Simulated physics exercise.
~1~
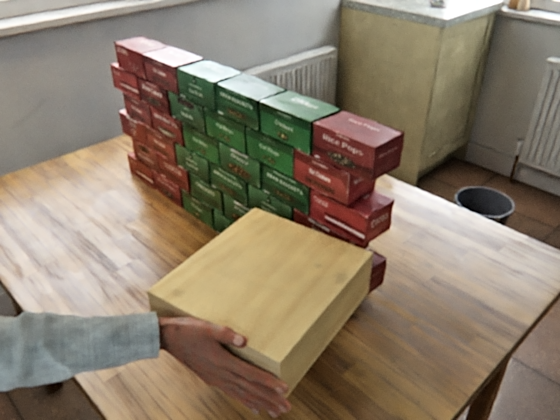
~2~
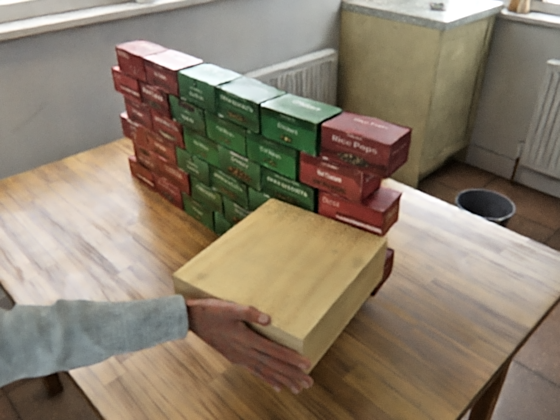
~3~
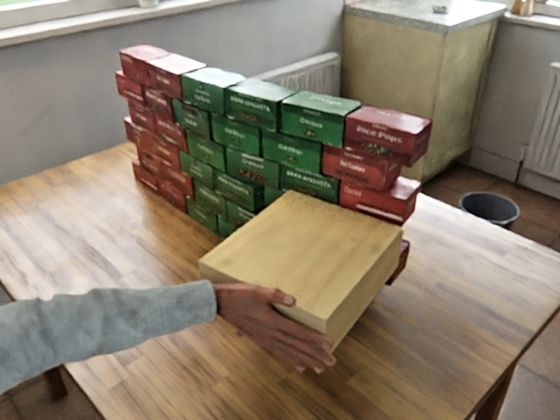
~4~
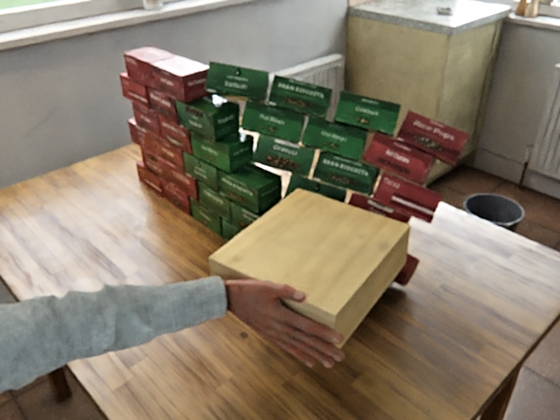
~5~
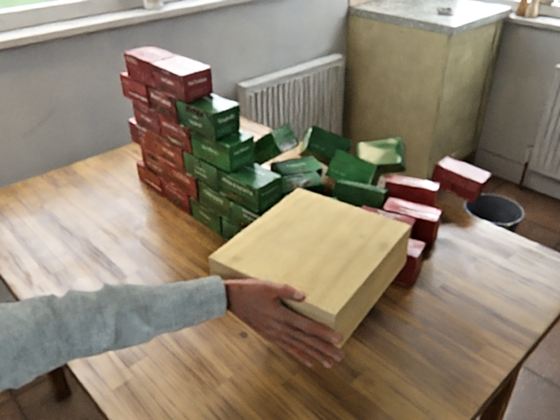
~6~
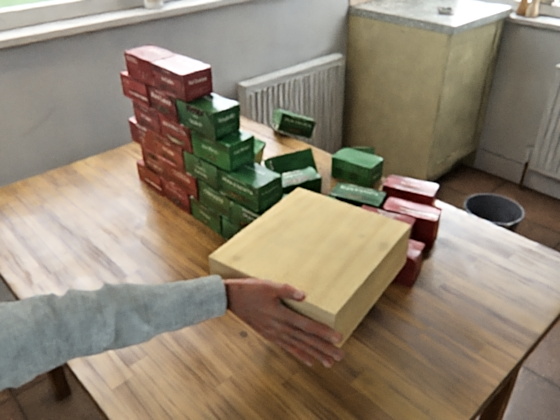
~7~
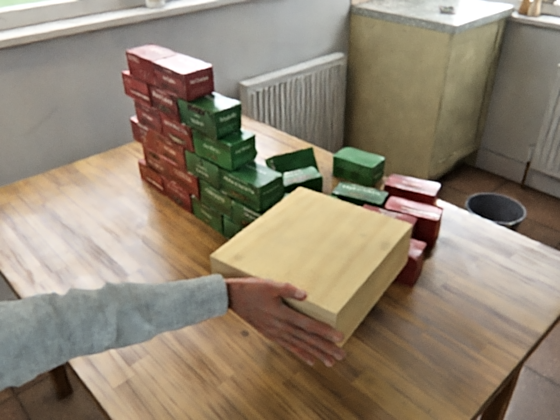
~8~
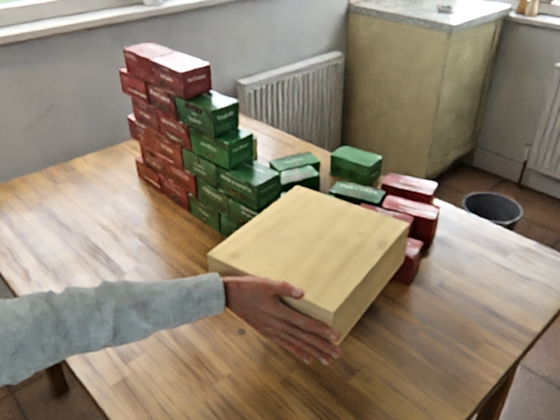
To begin with, a wall of red and green tea packets stands on a wooden table, while a hand in a grey sleeve holds a long block of wood close to its near face. The hand slides the block forward and to the right until it pushes into the wall. The right-hand part shifts, then its packets tip and scatter backwards, green and red together. The block stops while the packets tumble, some dropping out of sight. At the end, the left part still stands, its top red packet unmoved, with fallen packets lying behind the block.
